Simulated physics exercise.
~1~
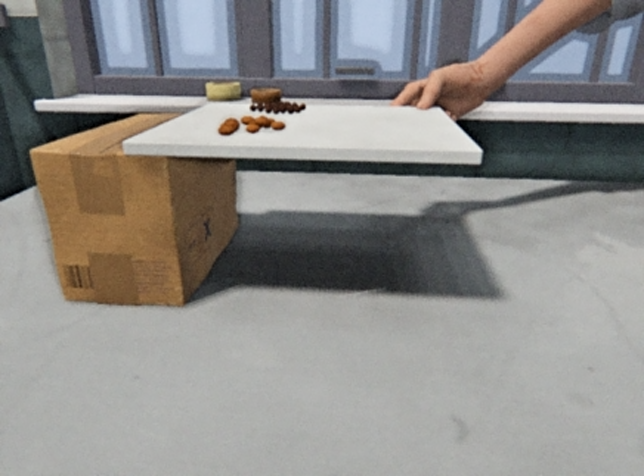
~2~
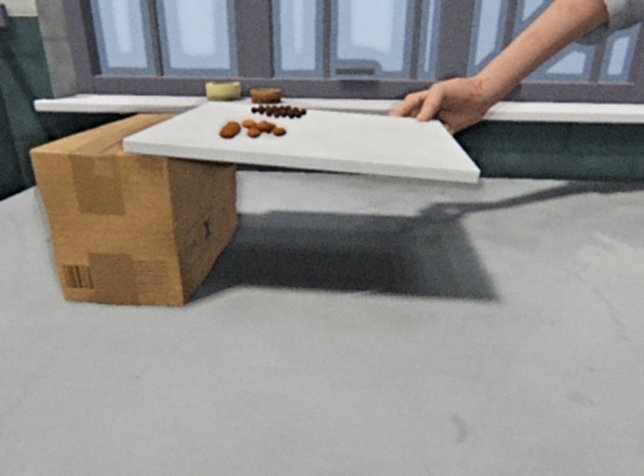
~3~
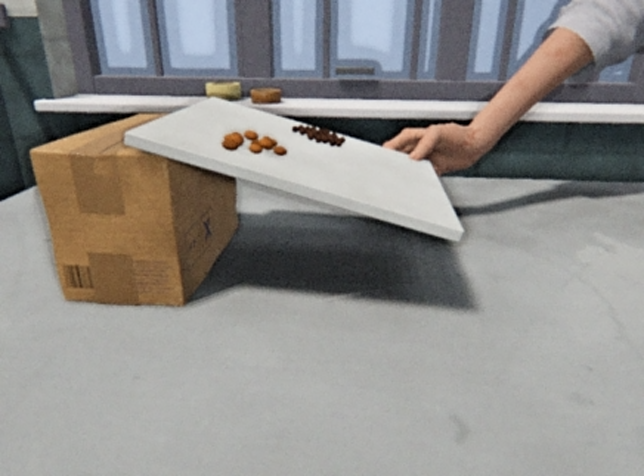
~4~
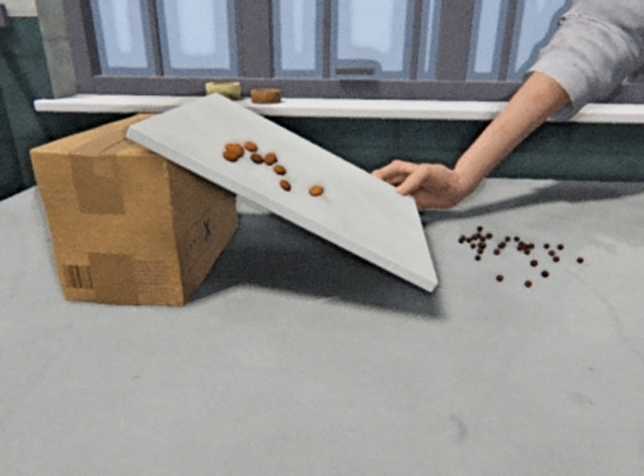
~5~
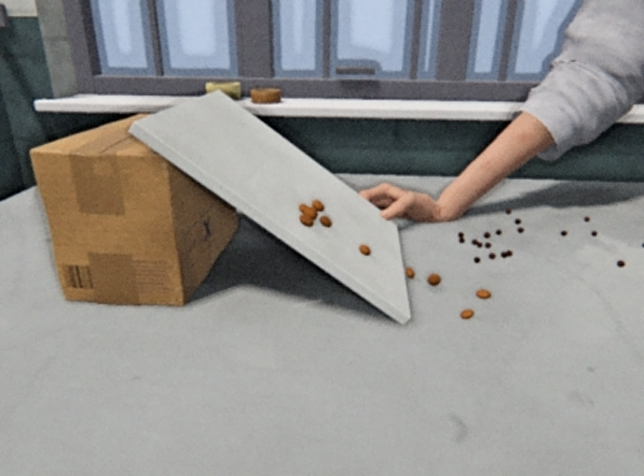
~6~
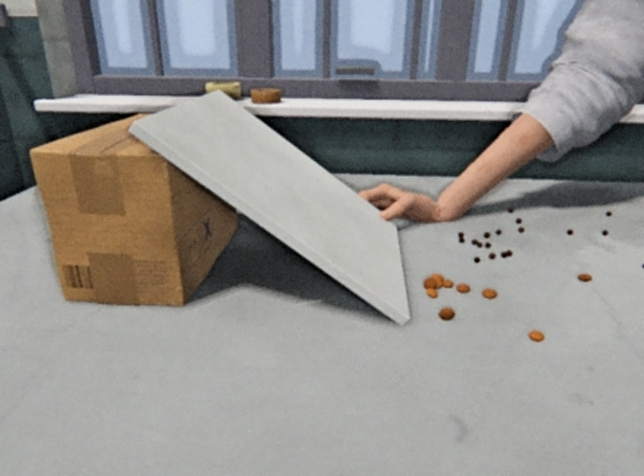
A white board spans from the top of a brown cardboard box at left to a hand at right, above a grey tabletop before a window, seen from the front by a still camera. Larger orange-brown pieces lie near its front edge, with small dark beads behind them. The hand lowers its end, and the beads slide down first, scattering across the table at right. As the board tilts further, the larger pieces tumble after them. The board finally rests sloping, the orange-brown pieces mostly near its foot and the dark beads generally farther out.
